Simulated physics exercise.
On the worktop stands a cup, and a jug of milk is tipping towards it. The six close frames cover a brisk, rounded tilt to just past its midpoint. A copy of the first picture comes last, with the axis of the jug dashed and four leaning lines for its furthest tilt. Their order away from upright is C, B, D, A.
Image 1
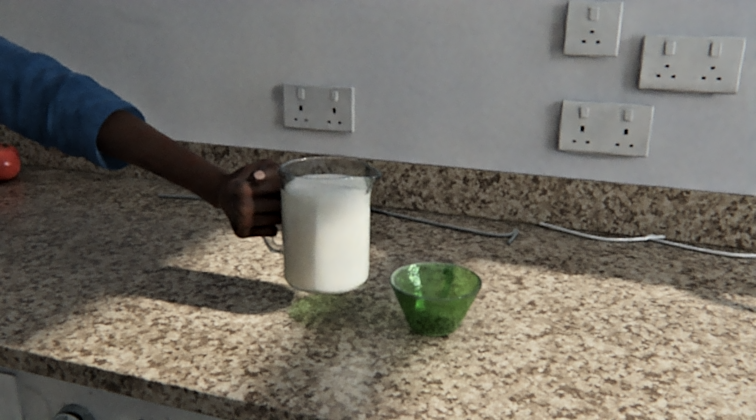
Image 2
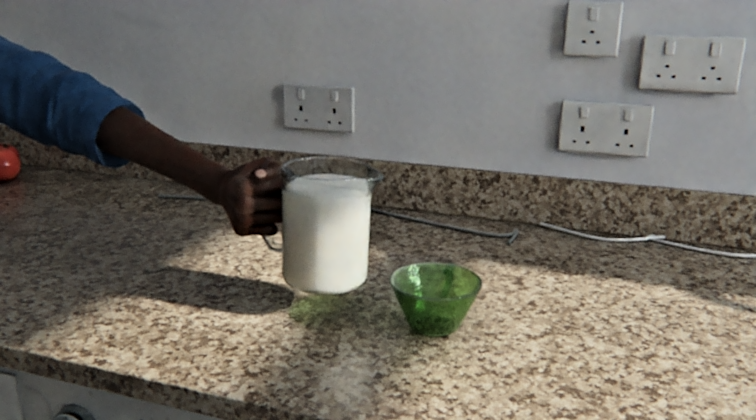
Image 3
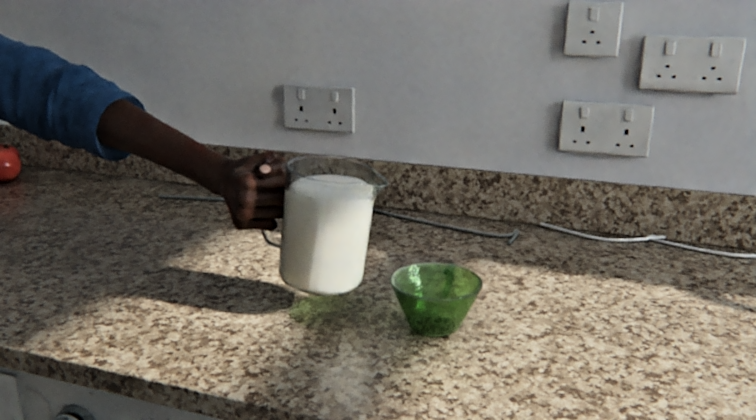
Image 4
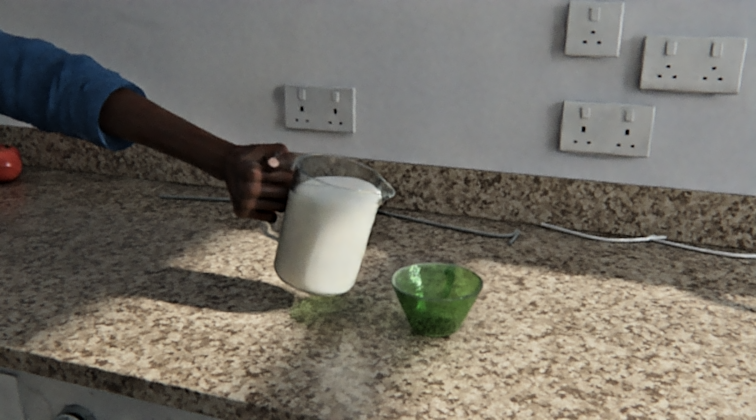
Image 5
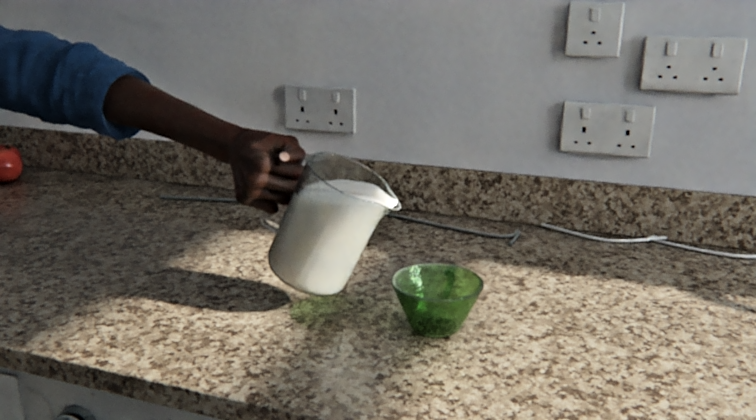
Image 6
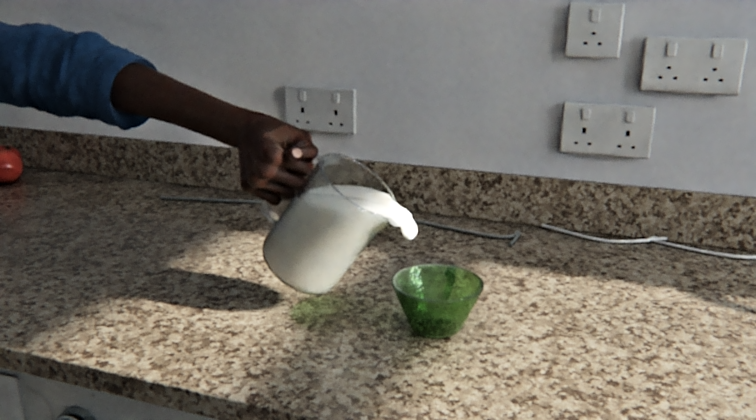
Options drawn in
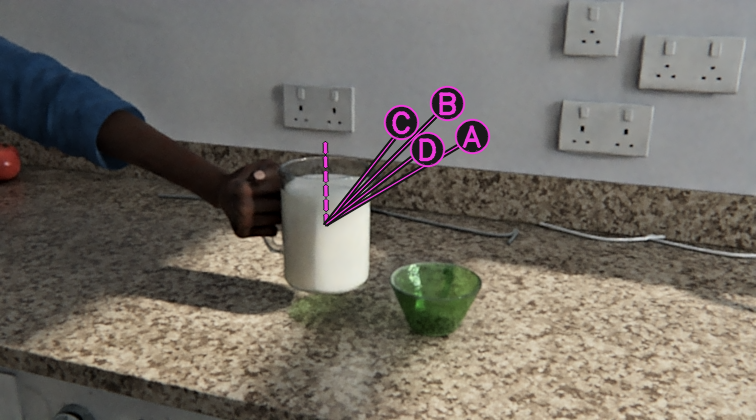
On a speckled kitchen worktop, a hand tilting a glass jug of milk rightward beside a green cup, milk emerging over the lip.
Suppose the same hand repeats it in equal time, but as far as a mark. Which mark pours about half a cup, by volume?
Go for B.
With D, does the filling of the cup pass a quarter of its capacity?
Yes.
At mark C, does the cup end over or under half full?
Under.
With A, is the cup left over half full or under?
Over.
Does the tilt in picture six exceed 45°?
No.
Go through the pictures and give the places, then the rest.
Upright, lip at (379, 176); rim of the cup round (436, 279); nothing has left yet.
Upright, lip at (381, 178); nothing has left yet.
Tipped about 7°, lip at (386, 184); nothing has left yet.
Tipped about 15°, lip at (392, 194); nothing has left yet.
Tipped about 25°, lip at (398, 208); nothing has left yet.
Tipped about 36°, lip at (402, 223); milk is over the lip, down to (410, 235).
On the marked copy, A at (458, 145); B at (435, 115); C at (393, 138); D at (411, 158).
With A, the cup ends with about 82 % of what it can hold; 4 % of the milk is spilt.
With B, the cup ends with about 48 % of what it can hold.
With C, the cup ends with about 32 % of what it can hold.
With D, the cup ends with about 67 % of what it can hold.
